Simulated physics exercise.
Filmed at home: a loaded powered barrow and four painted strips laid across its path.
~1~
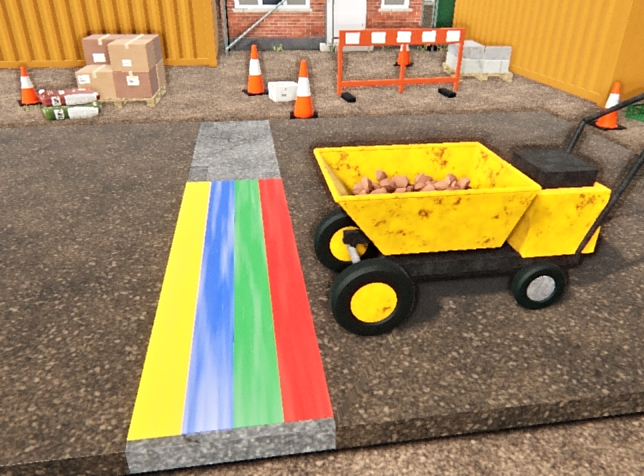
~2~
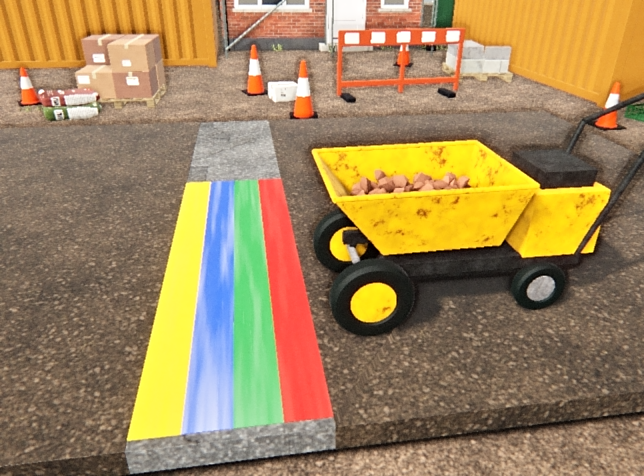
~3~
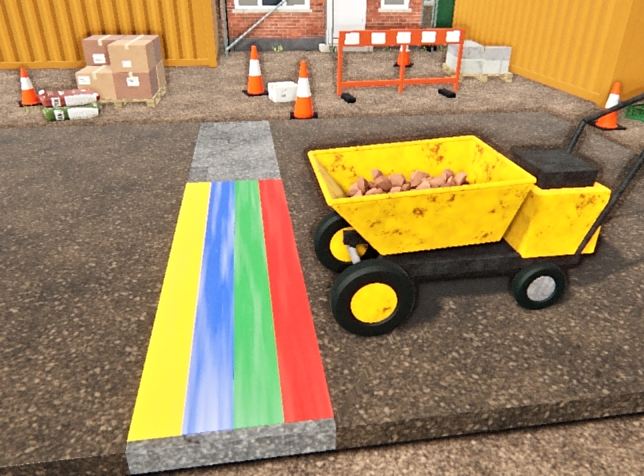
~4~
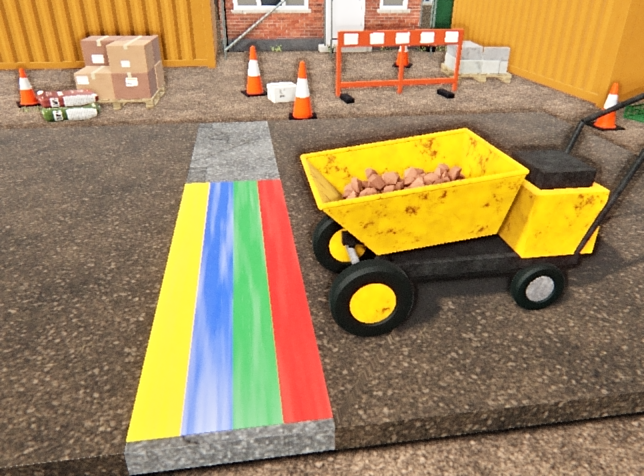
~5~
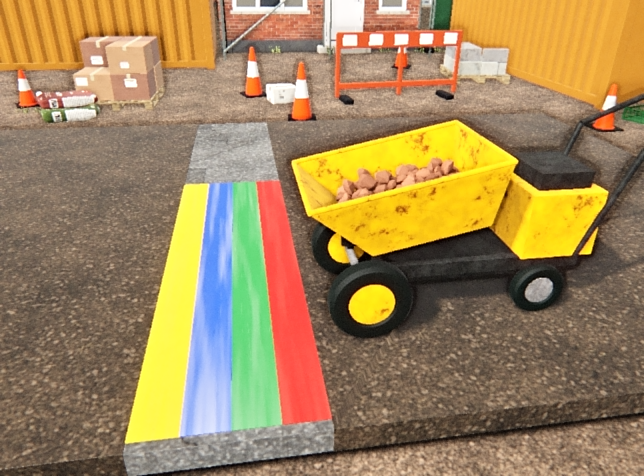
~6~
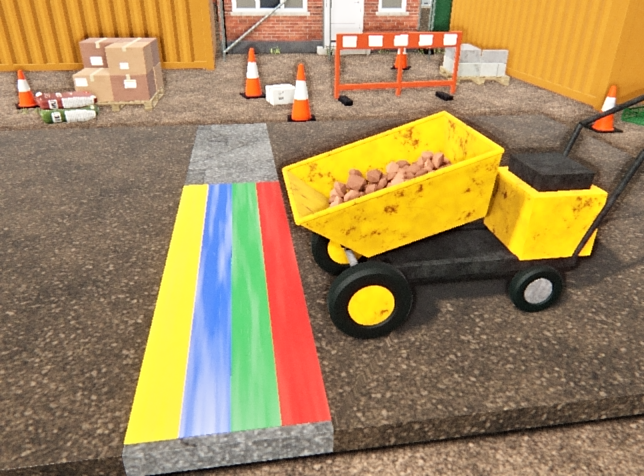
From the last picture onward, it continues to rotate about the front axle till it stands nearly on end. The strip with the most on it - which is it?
That is the blue strip.
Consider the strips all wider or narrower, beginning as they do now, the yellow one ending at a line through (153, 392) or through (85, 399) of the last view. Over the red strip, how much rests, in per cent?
Respectively 0 and 0 percent.
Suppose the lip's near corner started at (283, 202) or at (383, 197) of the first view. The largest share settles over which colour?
First: The yellow one; second: Green.
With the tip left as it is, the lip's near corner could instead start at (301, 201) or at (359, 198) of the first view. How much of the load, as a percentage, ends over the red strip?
I'd put it at around 0 percent the first time and 0 percent the second.
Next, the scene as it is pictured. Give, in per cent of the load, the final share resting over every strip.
Red strip about 0 per cent, green strip about 15 per cent, blue strip about 35 per cent, yellow strip about 20 per cent.
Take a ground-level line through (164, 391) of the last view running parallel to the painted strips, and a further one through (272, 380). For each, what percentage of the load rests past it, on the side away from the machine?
In order: 30 per cent, then 90 per cent.
Soon, skip tipped steeply; all in the skip.
A while on, skip tipped right over; most in the skip; a small part over the green strip; a small part over the blue strip.
Towards the end, skip tipped right over; about a quarter in the skip; a small part over the green strip; about a third over the blue strip; about a quarter over the yellow strip; a small part off the paint.
Finally, skip tipped right over; a small part in the skip; a stray few over the red strip; a small part over the green strip; about a third over the blue strip; about a quarter over the yellow strip; a small part off the paint.
